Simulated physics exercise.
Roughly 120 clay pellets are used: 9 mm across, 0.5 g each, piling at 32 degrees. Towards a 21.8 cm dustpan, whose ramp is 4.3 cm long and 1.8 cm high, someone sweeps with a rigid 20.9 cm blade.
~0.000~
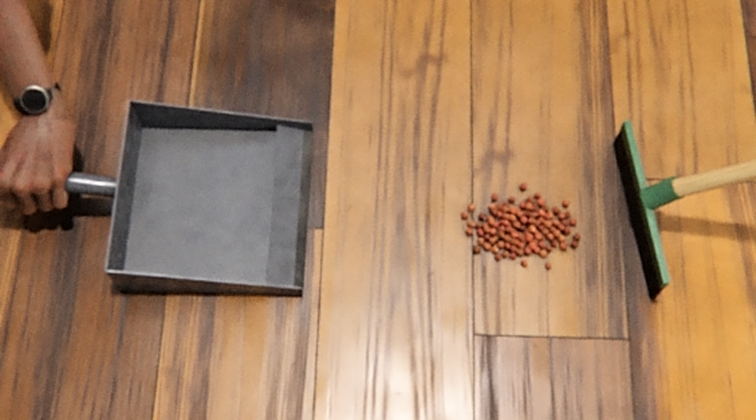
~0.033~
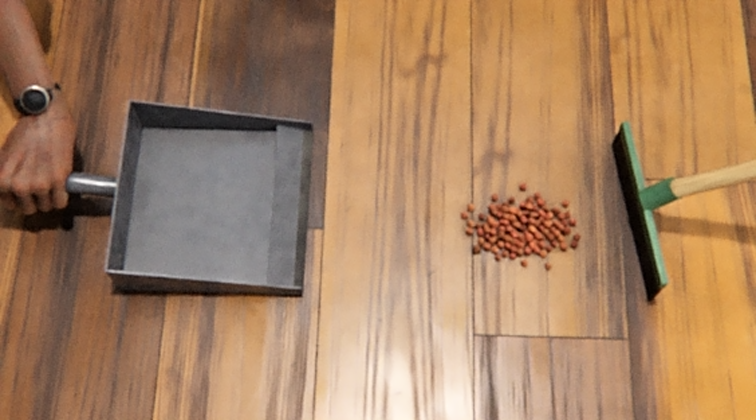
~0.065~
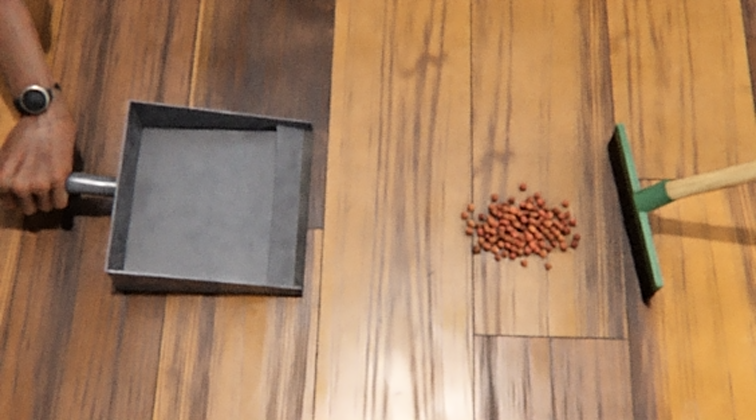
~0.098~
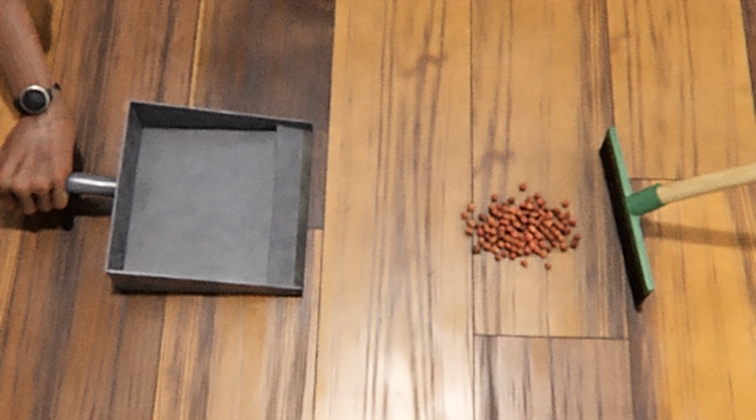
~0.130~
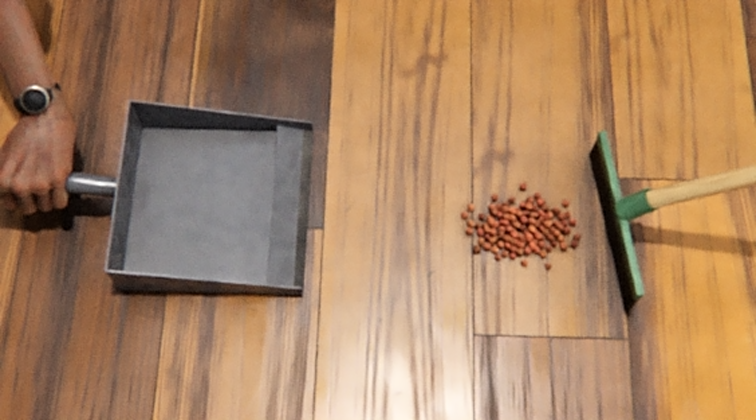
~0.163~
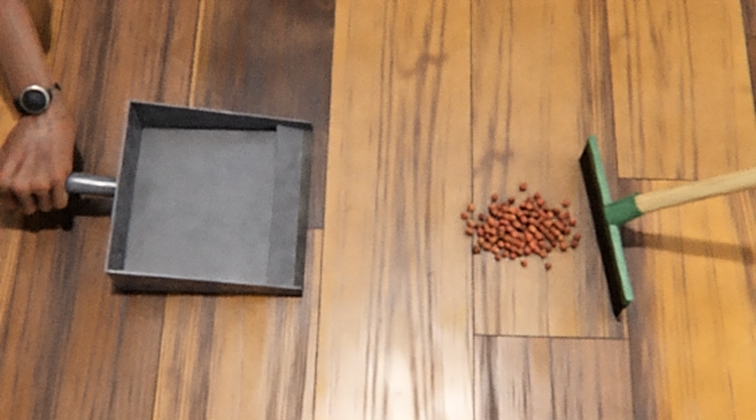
The clip opens on a wooden floor with a small pile of reddish-brown pellets between a grey dustpan, held by a hand at left, and a green blade on a wooden handle at right. The blade slides a short way left, edging closer to the pile, while pellets and dustpan stay still.
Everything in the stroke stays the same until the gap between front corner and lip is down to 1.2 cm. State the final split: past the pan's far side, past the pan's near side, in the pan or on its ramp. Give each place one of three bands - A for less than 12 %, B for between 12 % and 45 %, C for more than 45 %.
One by one: Far side: A sprinkling, near side: The main body, pan: A sprinkling.
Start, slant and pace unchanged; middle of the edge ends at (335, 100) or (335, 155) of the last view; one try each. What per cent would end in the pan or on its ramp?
The two tries give roughly 0 and 5 %.
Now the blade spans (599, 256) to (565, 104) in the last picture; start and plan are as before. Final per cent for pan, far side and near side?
Per cent by place - pan 5, far side 10, near side 5.
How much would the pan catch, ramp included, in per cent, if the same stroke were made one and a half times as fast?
I'd put it at close to 0 per cent.
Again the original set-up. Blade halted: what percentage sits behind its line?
35 %.
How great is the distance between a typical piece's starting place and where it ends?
I'd say close to 30 cm.
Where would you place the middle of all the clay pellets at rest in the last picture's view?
Somewhere near (307, 295) in the last picture.
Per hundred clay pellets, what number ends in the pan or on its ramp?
Estimate: Near 5 %.
Then, at 0.57 s, middle of the blade 20 cm from the lip; 0 % over the lip, far side 0 %, near side 10 %.
After 0.84 s, middle of the blade 10 cm from the lip; 0 % over the lip, far side 0 %, near side 35 %.
After 1.22 s, middle of the blade 3 cm from the lip; 10 % over the lip, far side 0 %, near side 50 %.
In the end, at 1.5 s, far side 0 %, near side 50 %, pan 5 %, in front of the lip or behind the blade 45 %.
